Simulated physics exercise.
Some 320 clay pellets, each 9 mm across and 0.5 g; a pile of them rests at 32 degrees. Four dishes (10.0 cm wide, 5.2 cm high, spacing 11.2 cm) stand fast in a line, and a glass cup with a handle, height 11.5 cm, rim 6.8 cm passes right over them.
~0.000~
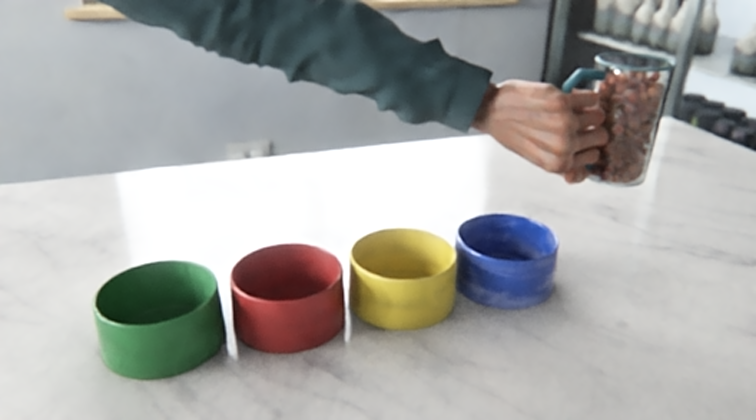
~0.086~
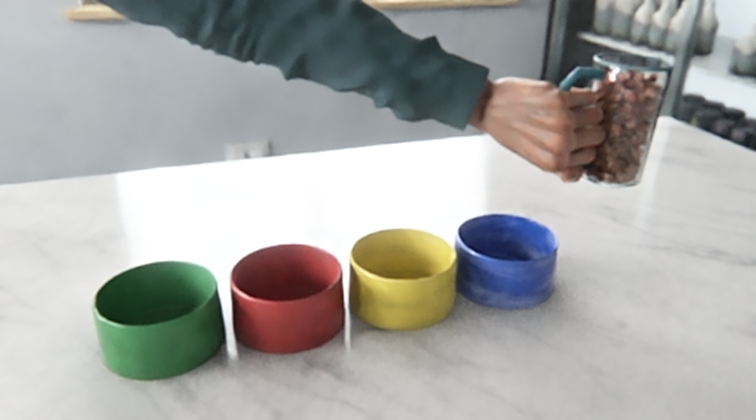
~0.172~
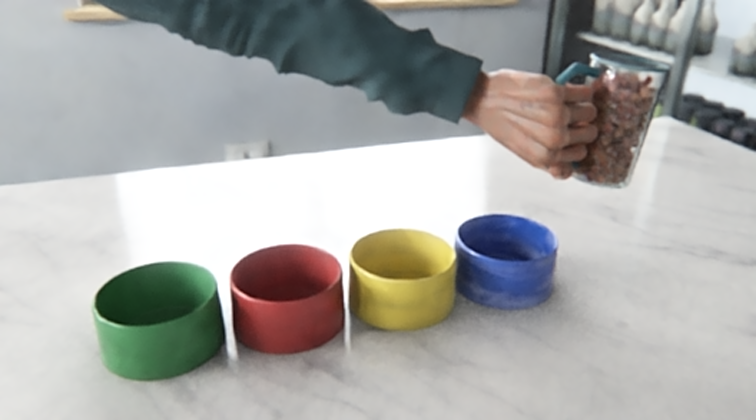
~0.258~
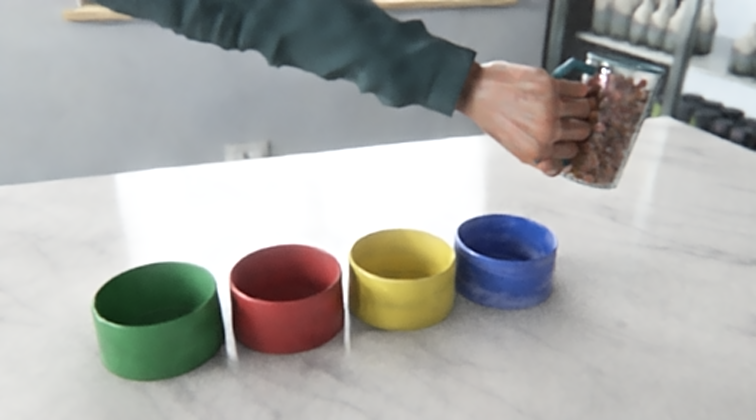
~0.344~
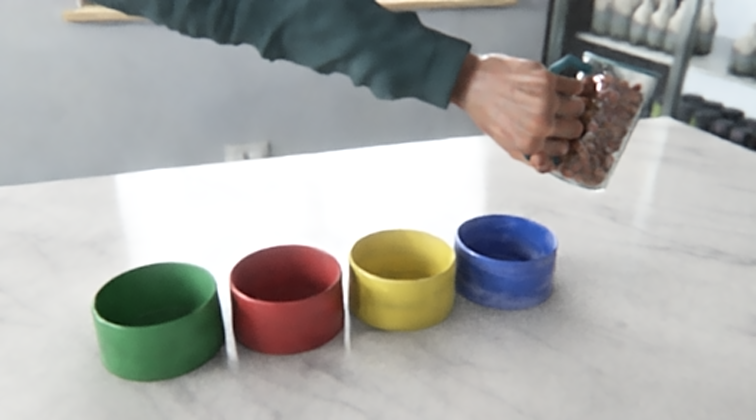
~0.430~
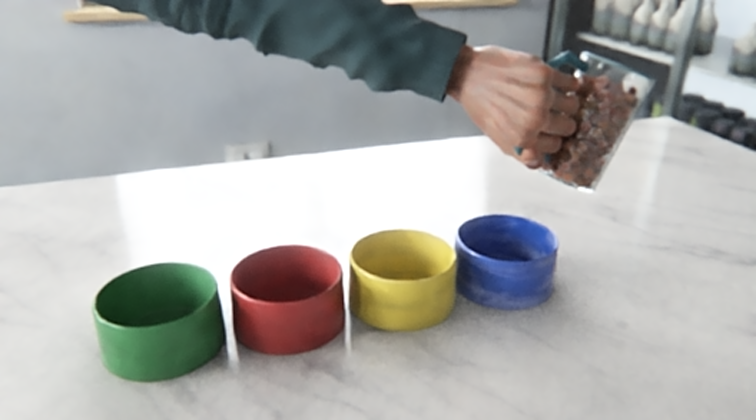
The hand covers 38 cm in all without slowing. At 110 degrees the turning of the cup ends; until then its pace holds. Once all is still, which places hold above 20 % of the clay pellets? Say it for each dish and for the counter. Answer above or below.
Red below, blue above, green below, yellow above, counter below.
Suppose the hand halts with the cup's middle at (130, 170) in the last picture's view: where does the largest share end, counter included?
The winner: Blue.
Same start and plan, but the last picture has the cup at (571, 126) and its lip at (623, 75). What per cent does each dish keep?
Red 80; blue 0; green 0; yellow 10.
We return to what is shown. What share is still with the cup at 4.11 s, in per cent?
About 0 per cent.
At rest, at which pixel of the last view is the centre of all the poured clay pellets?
At about (481, 271).
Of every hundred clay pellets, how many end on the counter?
About 5 per cent.
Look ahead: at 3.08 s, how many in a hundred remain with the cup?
About 10 per cent.
After 2.02 s, tilt 108 degrees; cup holds 90 %, blue 5 %.
Then, at 3.08 s, tilt 110 degrees; cup holds 10 %, blue 60 %, yellow 25 %.
Then, at 4.11 s, tilt 110 degrees; cup holds 0 %, blue 60 %, yellow 30 %.
In the end, at 4.4 s, red 0 %, blue 60 %, green 0 %, yellow 30 %, counter 5 %.
